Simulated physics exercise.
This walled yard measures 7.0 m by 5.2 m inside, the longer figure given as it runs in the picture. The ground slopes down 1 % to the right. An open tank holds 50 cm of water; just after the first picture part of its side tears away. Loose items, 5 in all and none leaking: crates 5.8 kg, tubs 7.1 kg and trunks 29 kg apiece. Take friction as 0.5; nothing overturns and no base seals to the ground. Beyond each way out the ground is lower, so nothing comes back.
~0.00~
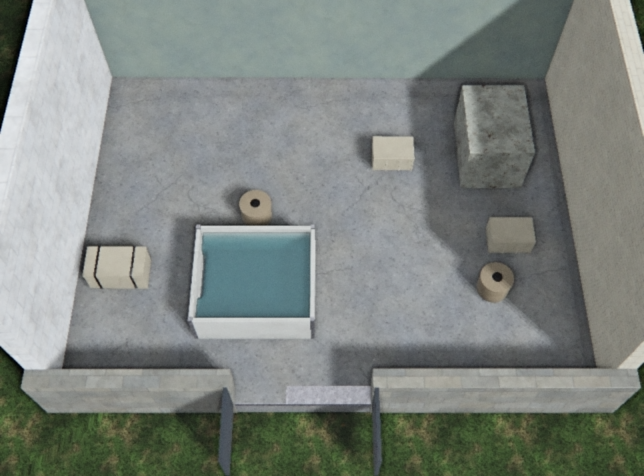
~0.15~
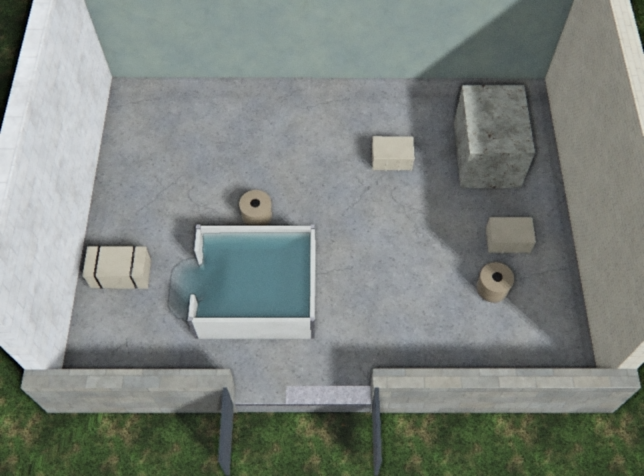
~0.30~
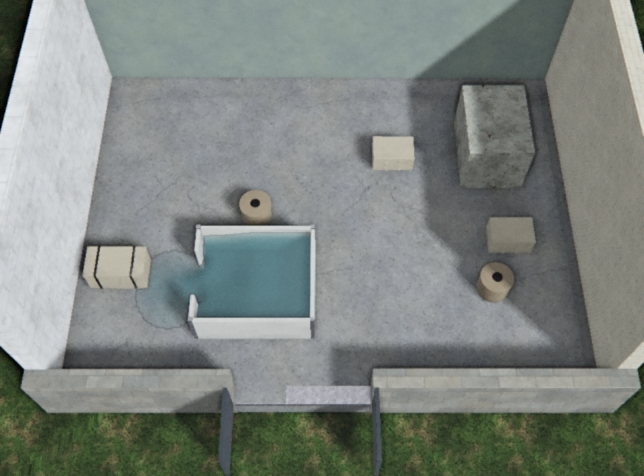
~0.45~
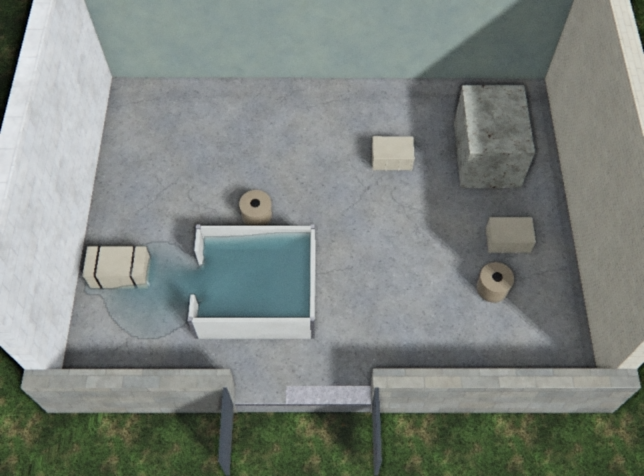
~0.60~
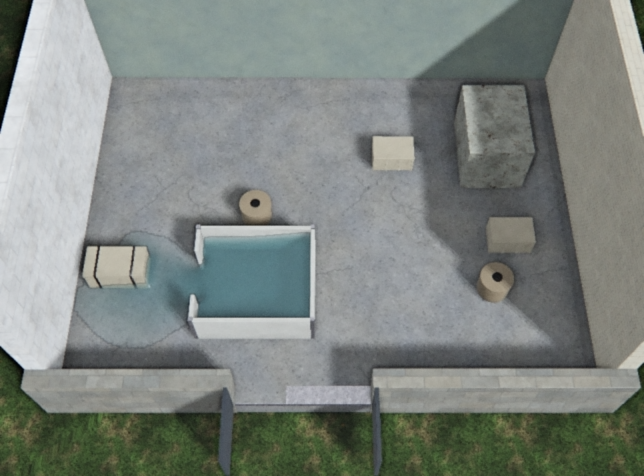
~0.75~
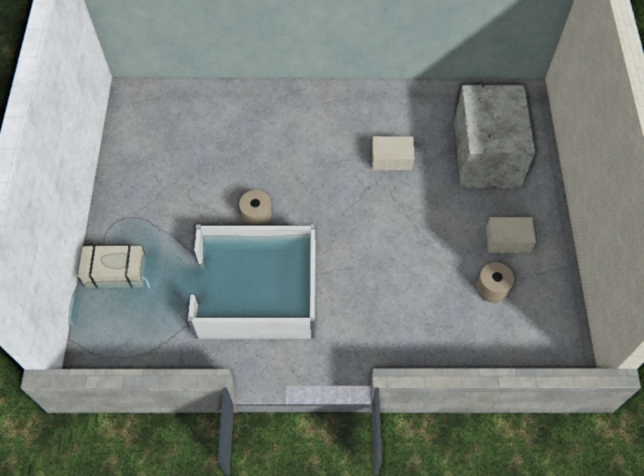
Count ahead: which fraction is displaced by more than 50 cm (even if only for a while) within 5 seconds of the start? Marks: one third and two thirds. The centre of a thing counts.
That comes to less than a third.
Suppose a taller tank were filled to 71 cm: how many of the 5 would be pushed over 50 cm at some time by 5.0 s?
Then 1.
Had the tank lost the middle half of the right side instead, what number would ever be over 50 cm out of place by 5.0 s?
In that case 2 of them.
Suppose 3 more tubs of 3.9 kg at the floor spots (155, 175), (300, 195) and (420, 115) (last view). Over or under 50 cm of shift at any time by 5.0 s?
In that order: More, under, short of it.
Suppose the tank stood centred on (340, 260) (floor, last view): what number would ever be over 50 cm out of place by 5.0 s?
In that case 0 of them.
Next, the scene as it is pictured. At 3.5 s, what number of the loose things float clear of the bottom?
0 of them.
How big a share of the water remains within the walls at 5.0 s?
Some 98 per cent remains.
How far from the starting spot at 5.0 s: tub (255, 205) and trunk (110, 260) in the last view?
In that order: 0 cm, 200 cm.
After 1.1 s 0 of 5 are over 50 cm from their spots; 0 afloat.
After 2.2 s 0 of 5 are over 50 cm from their spots; 0 afloat.
After 3.5 s 1 of 5 are over 50 cm from their spots; 0 afloat.
After 5.0 s 1 of 5 are over 50 cm from their spots, and 1 have been at some point; 0 afloat.
